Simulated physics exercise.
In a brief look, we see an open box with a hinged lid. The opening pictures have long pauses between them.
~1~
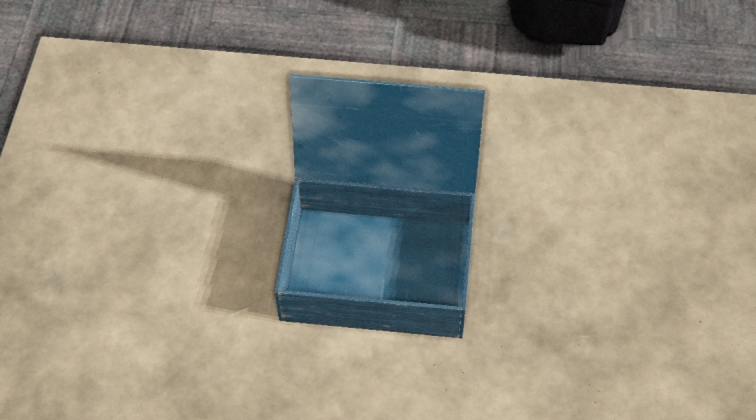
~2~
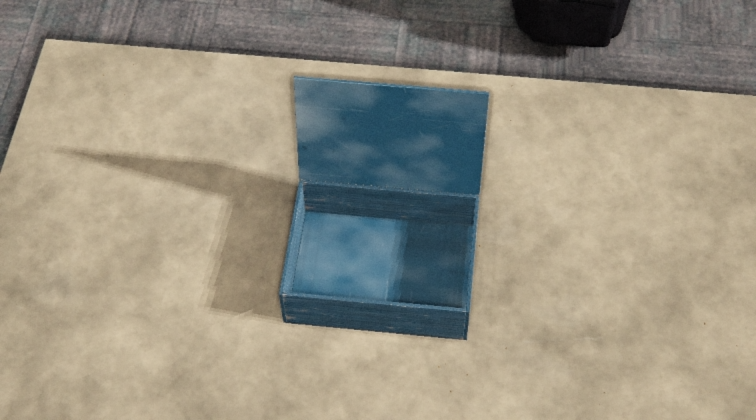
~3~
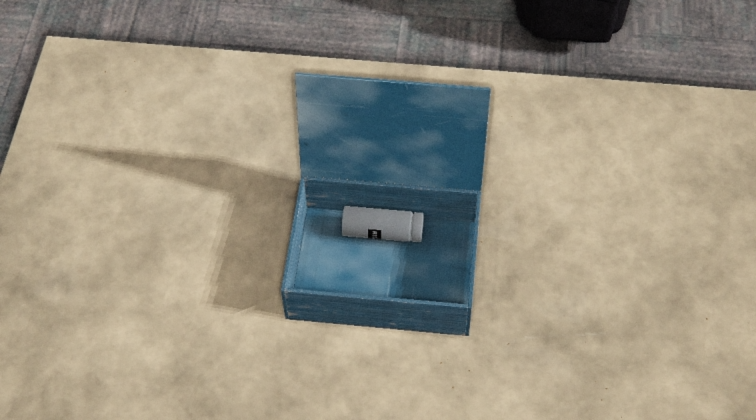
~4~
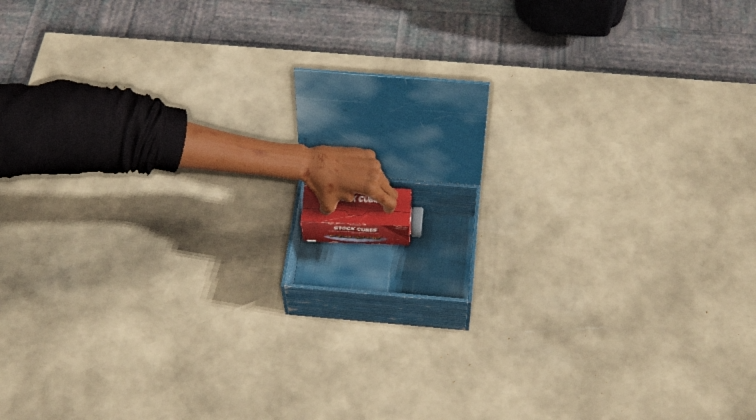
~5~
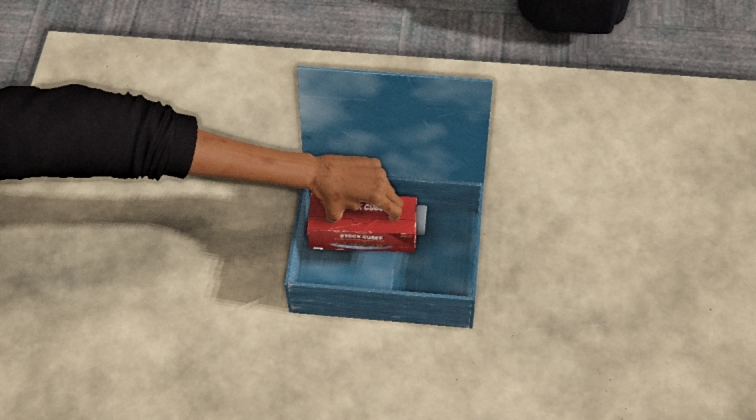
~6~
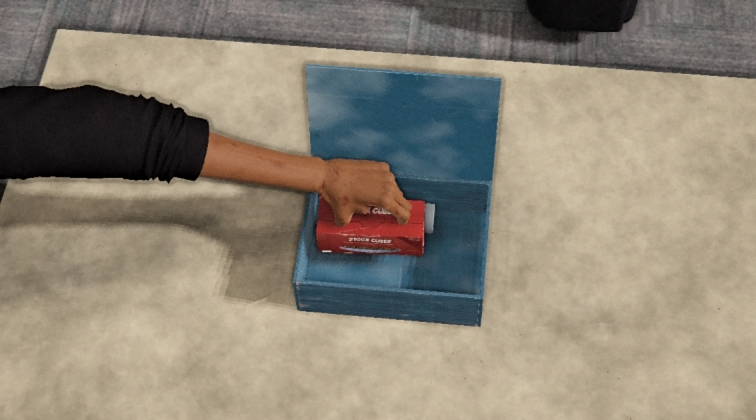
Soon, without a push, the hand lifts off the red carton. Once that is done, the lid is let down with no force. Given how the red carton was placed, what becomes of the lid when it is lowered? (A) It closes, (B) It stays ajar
A.
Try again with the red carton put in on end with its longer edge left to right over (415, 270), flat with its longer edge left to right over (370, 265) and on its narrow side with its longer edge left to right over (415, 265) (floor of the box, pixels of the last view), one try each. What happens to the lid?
Try 1: Lid stays raised; try 2: Lid goes down; try 3: Lid goes down.
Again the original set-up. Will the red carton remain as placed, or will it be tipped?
Once everything settles, the red carton keeps its original angle.
Then, 1.20 s later than the last frame, lid starting down; red carton moved a little near (373, 249).
Then, 1.80 s later than the last frame, lid 34° above the rim; red carton moved a little near (373, 249).
Then, 2.00 s later than the last frame, lid shut; red carton moved a little near (373, 249).
When it is over, lid shut; moved from the start, red carton; grey shaker as before. End places, in pixels of the last picture, red carton near (373, 249).
